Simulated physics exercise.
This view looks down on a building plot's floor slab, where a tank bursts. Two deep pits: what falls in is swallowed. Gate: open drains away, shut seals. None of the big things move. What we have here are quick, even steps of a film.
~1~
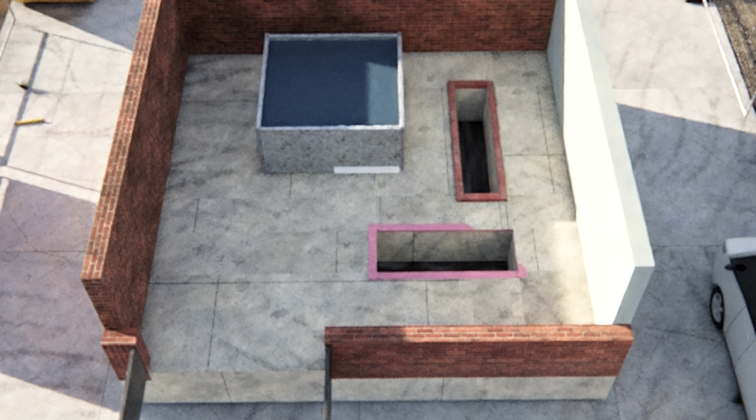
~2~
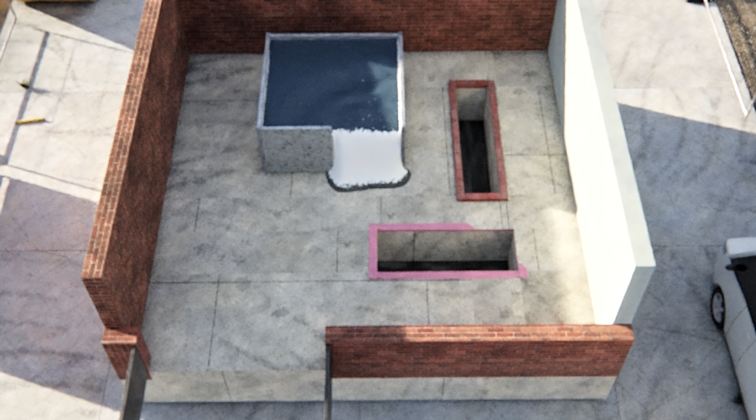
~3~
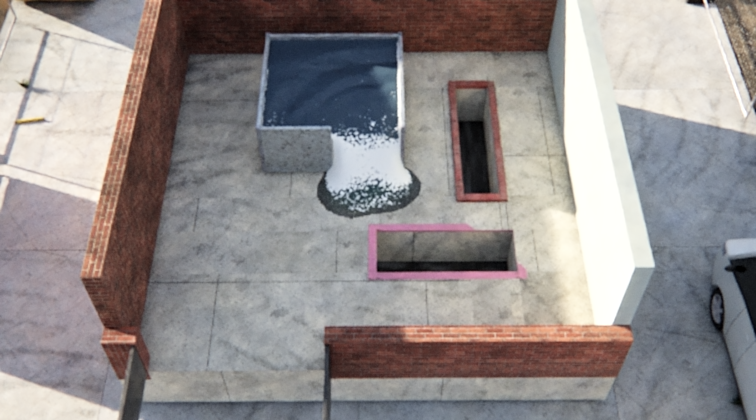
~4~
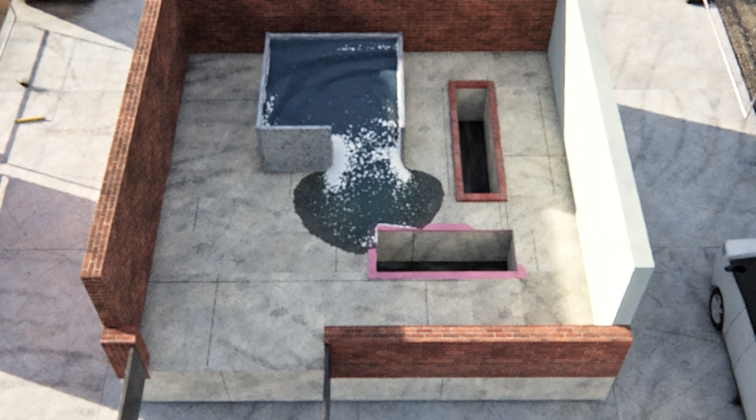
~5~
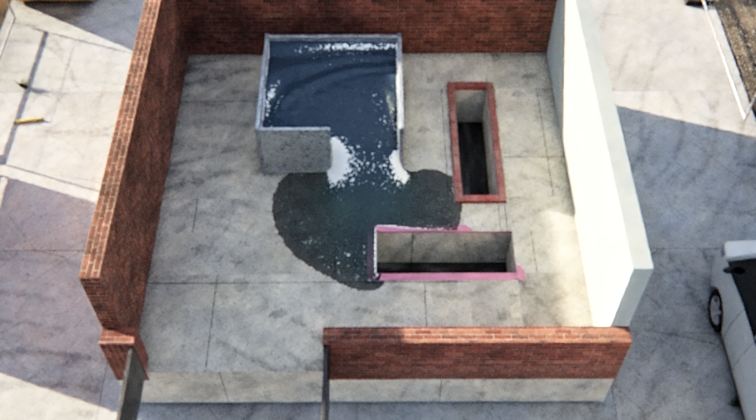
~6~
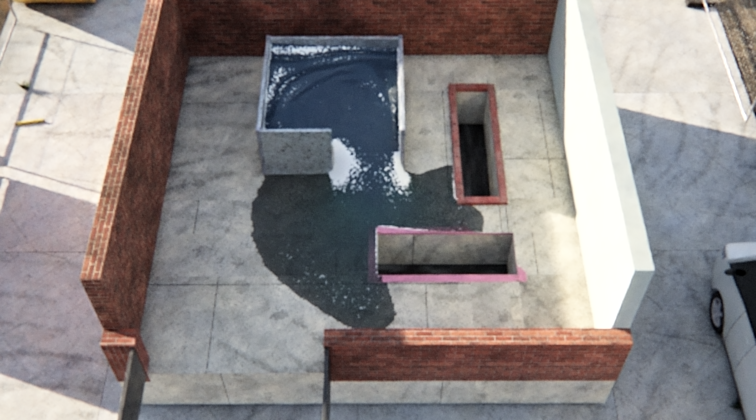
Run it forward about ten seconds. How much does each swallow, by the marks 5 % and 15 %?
The gate ends up with a share topping fifteen per cent, the red pit ends up with a share that stays below five per cent, the pink pit ends up with a share topping fifteen per cent.
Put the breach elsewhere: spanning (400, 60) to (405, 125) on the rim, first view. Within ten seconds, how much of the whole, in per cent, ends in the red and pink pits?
Approximately, red takes 75 % and pink takes 10 %.
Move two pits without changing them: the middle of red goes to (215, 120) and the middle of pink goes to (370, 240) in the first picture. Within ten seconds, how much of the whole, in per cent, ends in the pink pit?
Share, pink pit, approx.: 80 in a hundred.
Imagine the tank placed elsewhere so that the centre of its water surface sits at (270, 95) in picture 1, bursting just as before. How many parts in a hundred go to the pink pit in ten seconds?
Share for the pink pit - 25 in a hundred.
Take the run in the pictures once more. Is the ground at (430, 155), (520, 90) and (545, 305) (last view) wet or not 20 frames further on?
Left dry; left dry; drenched.
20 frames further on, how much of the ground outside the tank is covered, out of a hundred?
It works out to about 45 in a hundred.
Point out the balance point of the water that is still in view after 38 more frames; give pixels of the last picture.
About (351, 172) in the last view.
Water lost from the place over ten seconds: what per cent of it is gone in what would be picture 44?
About 80 %.
A moment on, water covers 30 % of the floor; the gate 1 %, the red pit 0 %, the pink pit 12 %.
Next, water covers 35 % of the floor; the gate 5 %, the red pit 0 %, the pink pit 21 %.
Then, water covers 45 % of the floor; the gate 12 %, the red pit 0 %, the pink pit 31 %.
Later, water covers 50 % of the floor; the gate 19 %, the red pit 0 %, the pink pit 42 %.
In the end, water covers 55 % of the floor; the gate 24 %, the red pit 0 %, the pink pit 51 %.
